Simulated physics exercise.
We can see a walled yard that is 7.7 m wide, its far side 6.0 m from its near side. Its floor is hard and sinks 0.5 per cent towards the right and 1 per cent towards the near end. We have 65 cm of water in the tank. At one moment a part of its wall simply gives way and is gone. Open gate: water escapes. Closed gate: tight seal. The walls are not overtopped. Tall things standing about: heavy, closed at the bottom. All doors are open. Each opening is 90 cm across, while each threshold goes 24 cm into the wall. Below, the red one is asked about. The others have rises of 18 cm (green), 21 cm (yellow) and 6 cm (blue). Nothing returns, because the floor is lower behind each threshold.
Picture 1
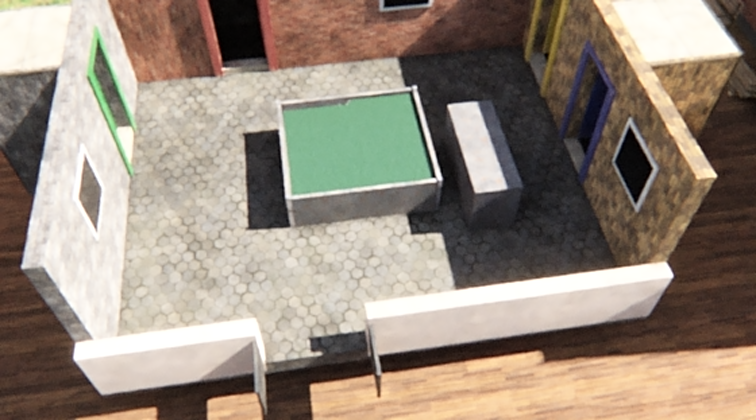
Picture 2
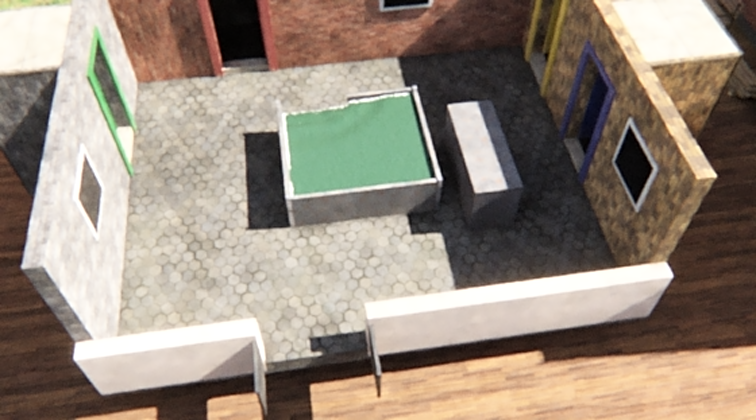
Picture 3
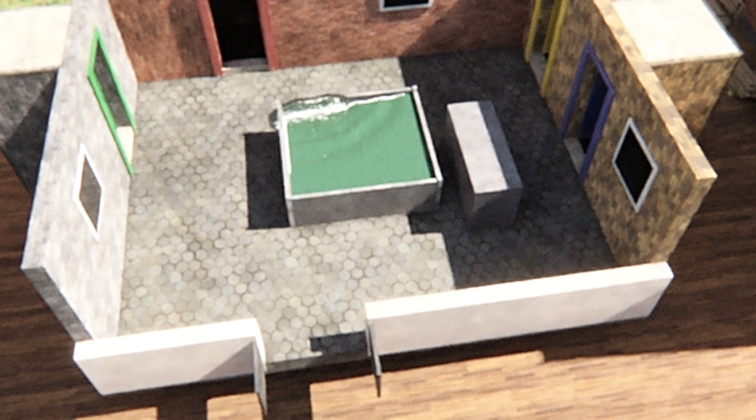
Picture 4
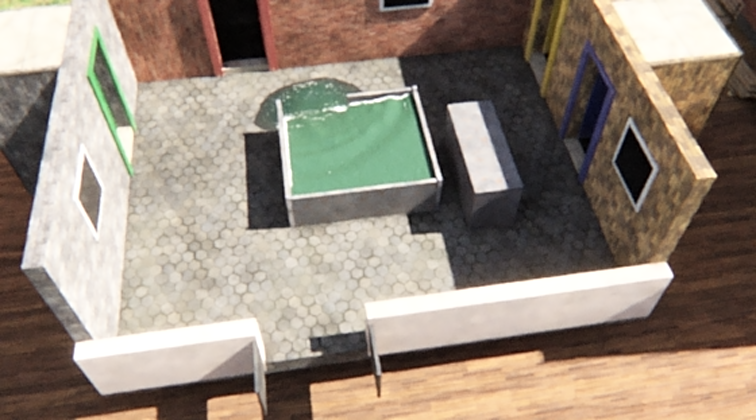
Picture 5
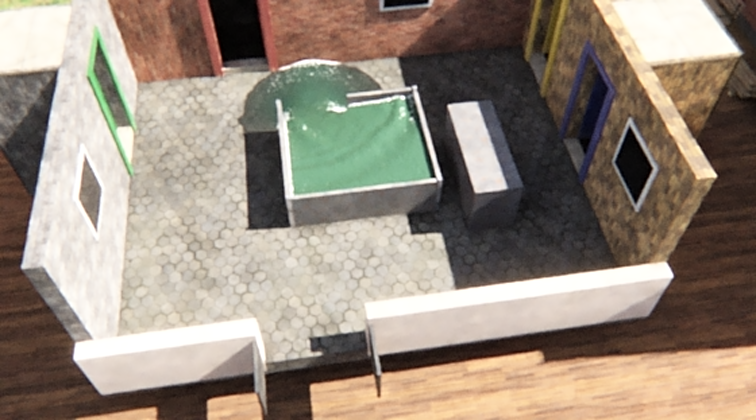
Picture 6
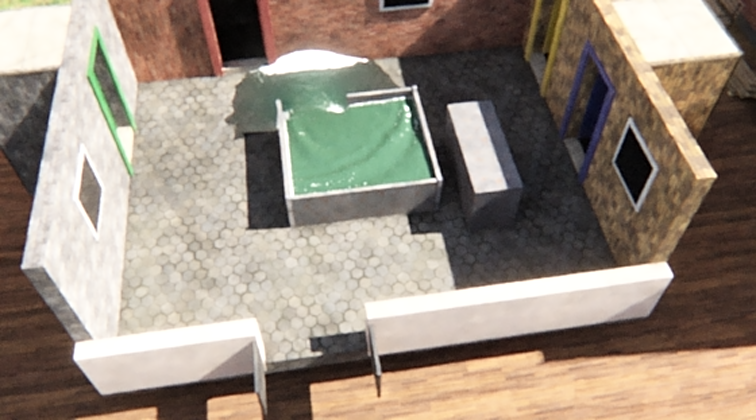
In a walled yard, green water in a raised tank pours through a gap in the far side and spreads across the paving.
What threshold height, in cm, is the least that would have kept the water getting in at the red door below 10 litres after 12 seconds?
The least height is about 27 cm.
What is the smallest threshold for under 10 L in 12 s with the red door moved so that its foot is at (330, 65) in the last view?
It needs about 34 cm.
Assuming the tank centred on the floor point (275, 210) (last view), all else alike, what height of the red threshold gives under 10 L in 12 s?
Then roughly 30 cm.
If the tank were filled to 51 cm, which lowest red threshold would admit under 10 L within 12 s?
In that case, roughly 20 cm.
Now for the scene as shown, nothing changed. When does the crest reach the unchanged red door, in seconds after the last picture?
Approximately 1.0 s.
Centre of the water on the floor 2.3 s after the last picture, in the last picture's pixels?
The centre of all the water is around (331, 132).
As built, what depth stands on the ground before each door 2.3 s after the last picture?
In cm - green: 13, red: 22, yellow: 19, blue: 0.
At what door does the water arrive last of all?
Answer: Blue.
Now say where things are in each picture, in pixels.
In the first frame, still water, 65 cm deep, in the tank at (356, 143); the red door at (239, 31) is dry.
In the second frame, the front is at a hidden place, 0.3 m from the gap on the far side; 0.3 m2 of floor is wet, 65 cm left at the back.
In the third frame, water pours out on the far side and has run 0.8 m, to a hidden place; about 11 cm deep outside, 65 cm at the back.
In the fourth frame, water pours out on the far side and has run 1.3 m, to (310, 82); about 8 cm deep outside, 65 cm at the back.
In the fifth frame, the front is at (338, 65), 1.7 m from the gap on the far side; 3.5 m2 of floor is wet, 65 cm left at the back.
In the sixth frame, the front is at (368, 62), 1.8 m from the gap on the far side; 4.1 m2 of floor is wet, 62 cm left at the back; 0.1 m in a straight line remain to the red door at (239, 31).
Then, 0.7 s after the last picture water covers 15 % of the floor, deepest (42 cm) near (306, 74); 27 cm at the red door, 10 litres in over its 13 cm threshold.
Then, 2.3 s after the last picture water covers 40 % of the floor, deepest (32 cm) near (148, 84); 22 cm at the red door, 104 litres in over its 13 cm threshold.
Then, 11.3 s after the last picture water covers 95 % of the floor, deepest (12 cm) near (403, 328); 5 cm at the red door, 139 litres in over its 13 cm threshold.
At the red door as built, the water peaked near 29 cm, 1.1 s after the last picture.
Run again over the same 12 s with other heights there, 17 litres in over 25 cm, 5 litres over 29 cm. The limit of 10 litres is kept from about 27 cm up.
